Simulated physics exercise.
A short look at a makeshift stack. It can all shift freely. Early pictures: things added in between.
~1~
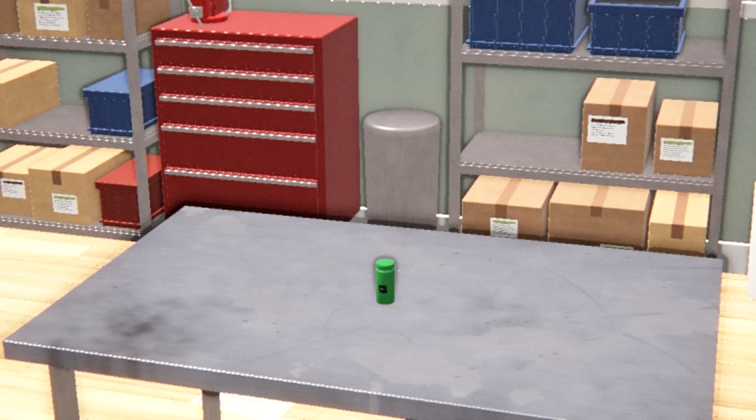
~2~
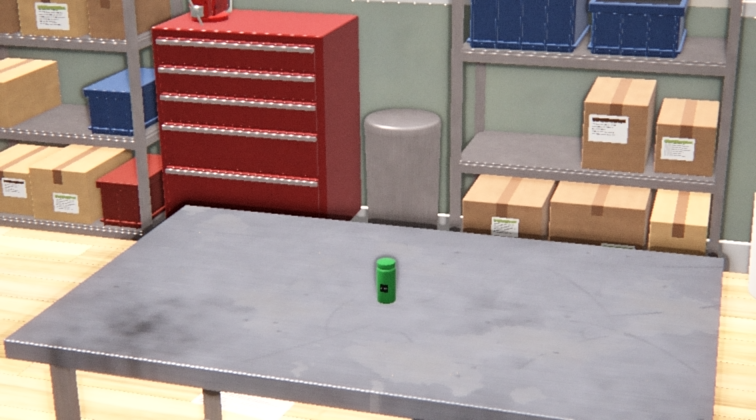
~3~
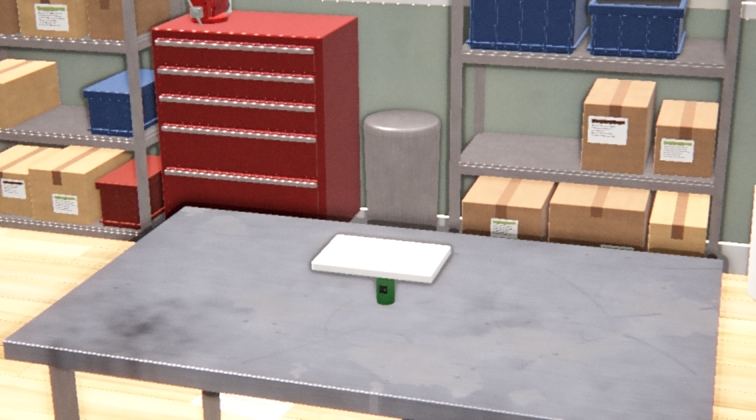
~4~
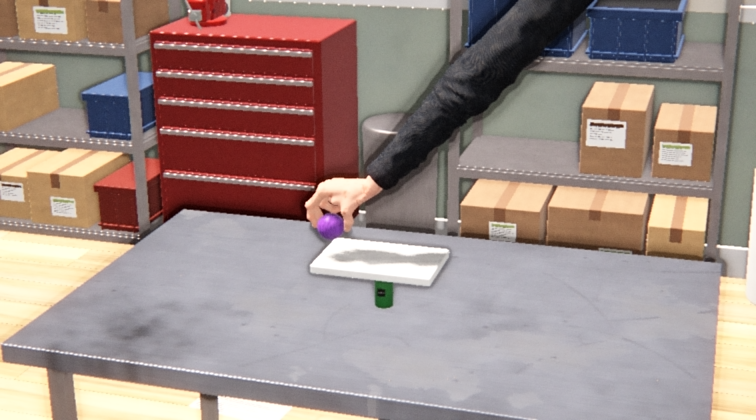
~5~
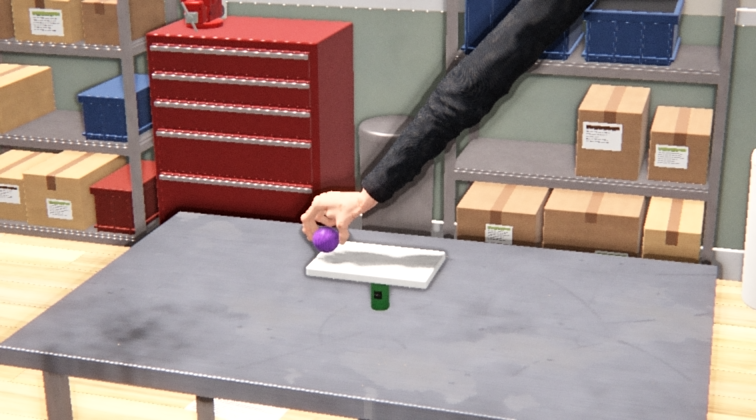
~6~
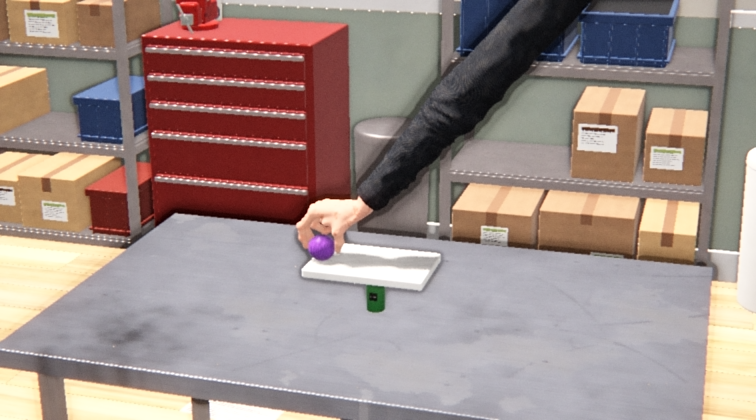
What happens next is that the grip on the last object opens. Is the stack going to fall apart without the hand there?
It will not stay intact.
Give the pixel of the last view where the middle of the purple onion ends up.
About (299, 293).
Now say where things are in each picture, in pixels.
In the first frame, the last thing is not in view yet; green shaker (385, 282).
In the second frame, the last thing is not in view yet; green shaker (386, 281).
In the third frame, the last thing is not in view yet; green shaker (386, 282).
The fourth frame shows still above its spot; purple onion (331, 226); green shaker (384, 286).
The fifth frame shows still above its spot; purple onion (327, 240); green shaker (380, 288).
The sixth frame shows in place under the hand; purple onion (322, 247); green shaker (376, 290).
Then, 0.40 s later than the last frame, purple onion now fallen; white lid tilted by 38°.
Then, 0.50 s later than the last frame, white lid tilted by 50°.
Then, 0.70 s later than the last frame, white lid tilted by 42°.
When it is over, fallen, purple onion; lying over in the stack, white lid; green shaker as before. End places, in pixels of the last picture, purple onion near (299, 293). The stack loses its balance.
